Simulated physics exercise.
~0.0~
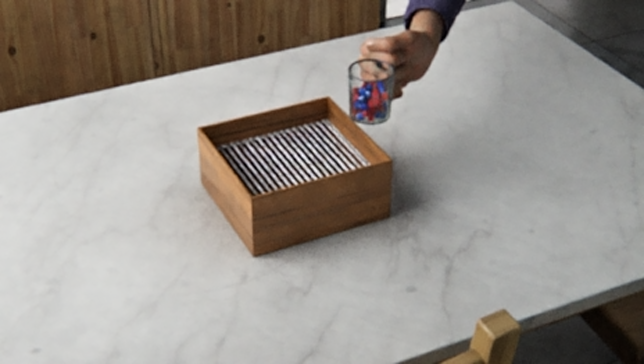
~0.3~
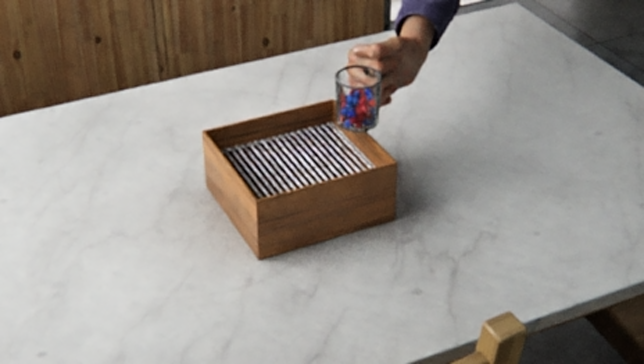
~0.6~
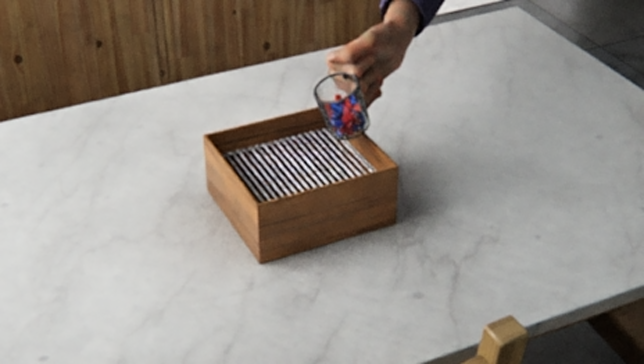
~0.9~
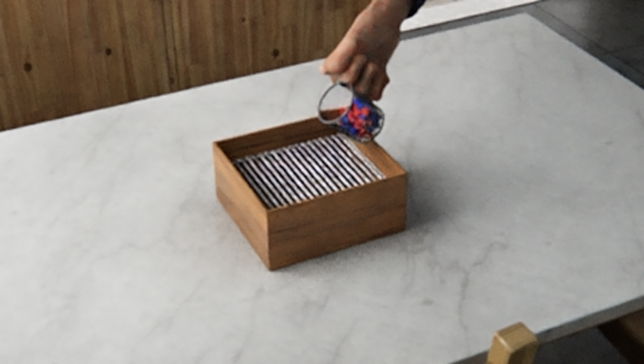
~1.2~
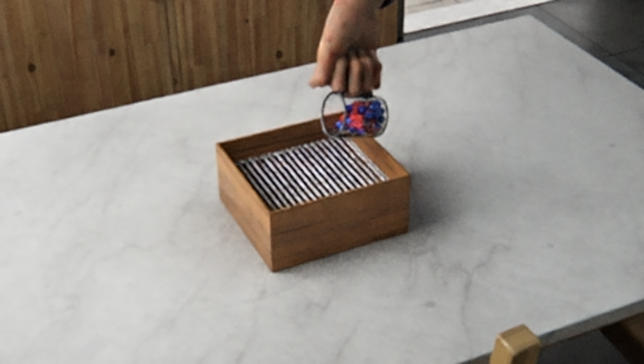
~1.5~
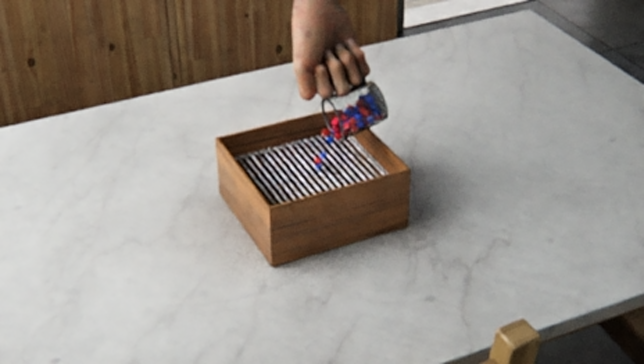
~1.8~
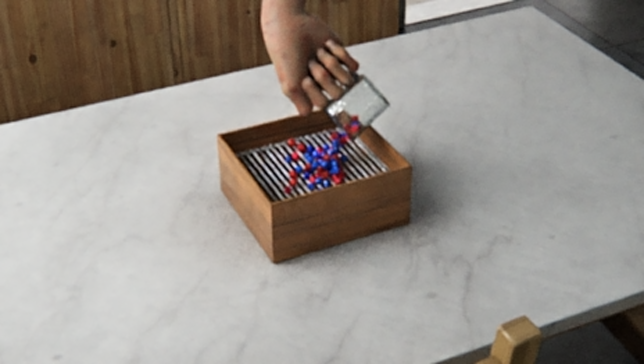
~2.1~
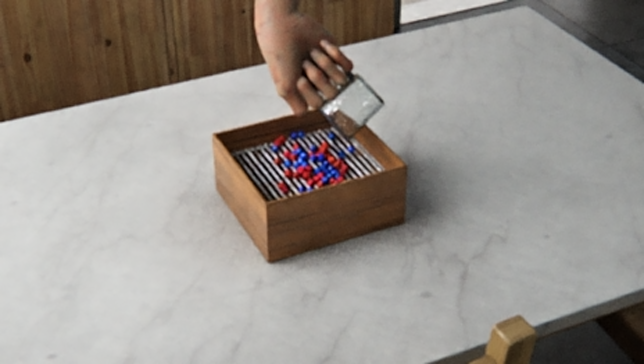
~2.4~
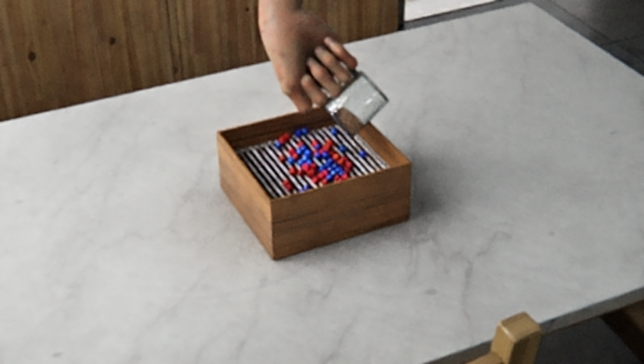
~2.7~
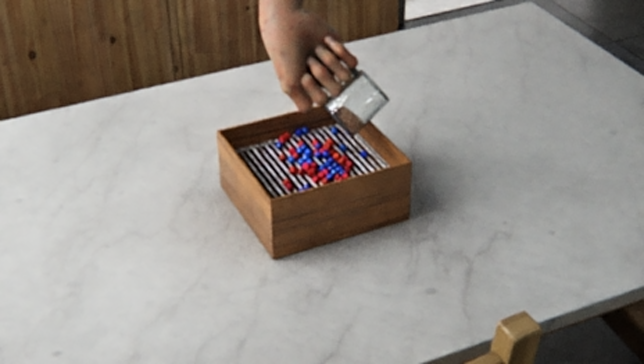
A hand tips red and blue pieces from a glass onto a rack, where they stay.
